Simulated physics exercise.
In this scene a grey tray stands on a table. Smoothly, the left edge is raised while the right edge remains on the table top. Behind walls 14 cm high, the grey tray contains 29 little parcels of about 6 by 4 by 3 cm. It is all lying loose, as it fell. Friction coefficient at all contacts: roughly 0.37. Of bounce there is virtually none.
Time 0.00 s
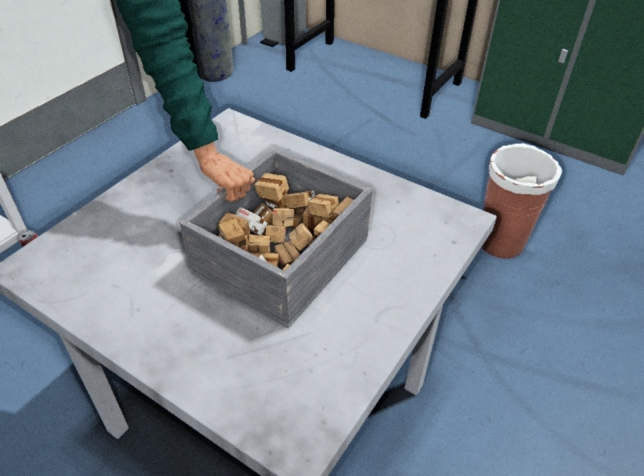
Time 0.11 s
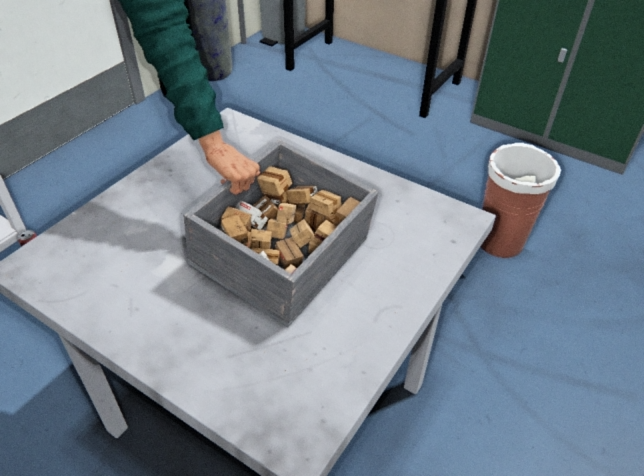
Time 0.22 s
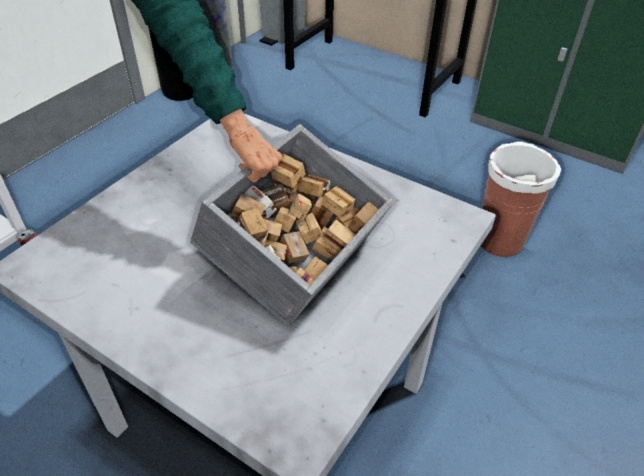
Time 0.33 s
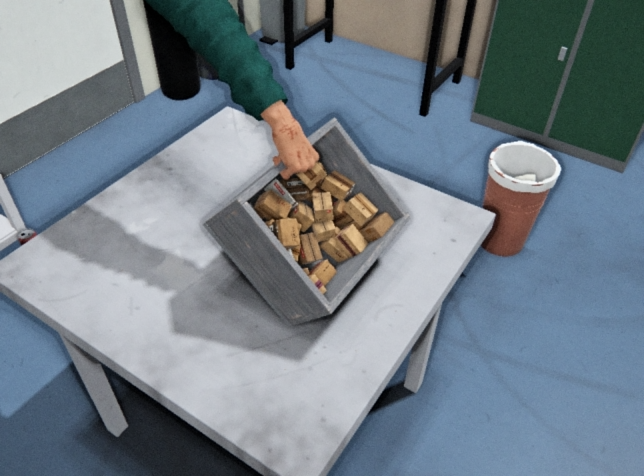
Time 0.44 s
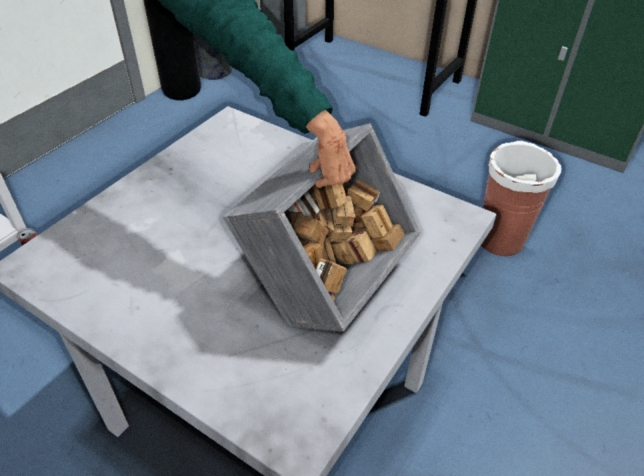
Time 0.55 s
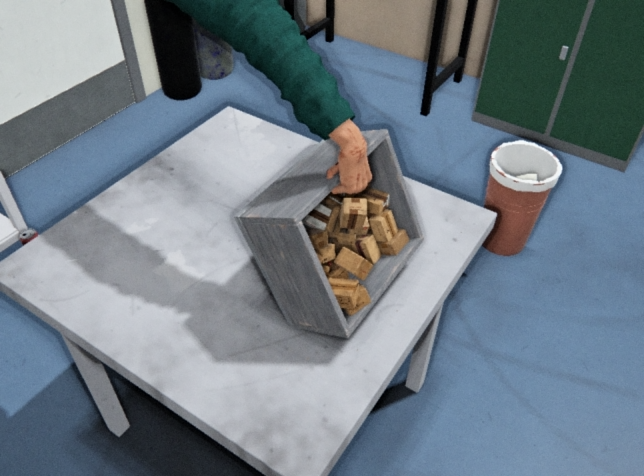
On a pale table in a blue-floored room, a hand in a green sleeve gripped a grey tray of small loose parcels and steadily tilted it steeply over to the right, the parcels shifting inside.
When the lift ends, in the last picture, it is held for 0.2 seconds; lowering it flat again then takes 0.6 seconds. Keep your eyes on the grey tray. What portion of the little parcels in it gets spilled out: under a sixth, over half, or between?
Under a sixth.
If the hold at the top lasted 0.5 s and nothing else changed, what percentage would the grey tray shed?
In that case the grey tray sheds 0 percent of its load.
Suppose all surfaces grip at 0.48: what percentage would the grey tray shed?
Then the grey tray sheds 10 per cent of its load.
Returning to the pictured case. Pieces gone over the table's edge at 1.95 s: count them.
Roughly 0.
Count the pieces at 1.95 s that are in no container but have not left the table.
Roughly 1.
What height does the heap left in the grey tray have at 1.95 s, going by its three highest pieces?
About 11 cm.
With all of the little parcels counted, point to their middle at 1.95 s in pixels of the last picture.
Somewhere around pixel (306, 245).
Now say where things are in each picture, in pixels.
In the first picture (we follow the rim corner now nearest the camera), grey tray at (283, 273); tilt 0°; nothing out yet.
The second picture shows grey tray at (289, 276); tilt 7°.
The third picture shows grey tray at (308, 288); tilt 23°.
The fourth picture shows grey tray at (329, 306); tilt 41°.
The fifth picture shows grey tray at (342, 323); tilt 57°.
The sixth picture shows grey tray at (348, 330); tilt 64°; nothing out yet.
After 0.77 s, tilt 64°; 1 of 29 out of the grey tray.
After 1.05 s, tilt 32°; 1 of 29 out of the grey tray.
After 1.45 s, tilt 0°; 1 of 29 out of the grey tray.
When it is over (at 1.95 s), 1 of 29 out of the grey tray. Asked share, 1 of 29, 3 per cent.
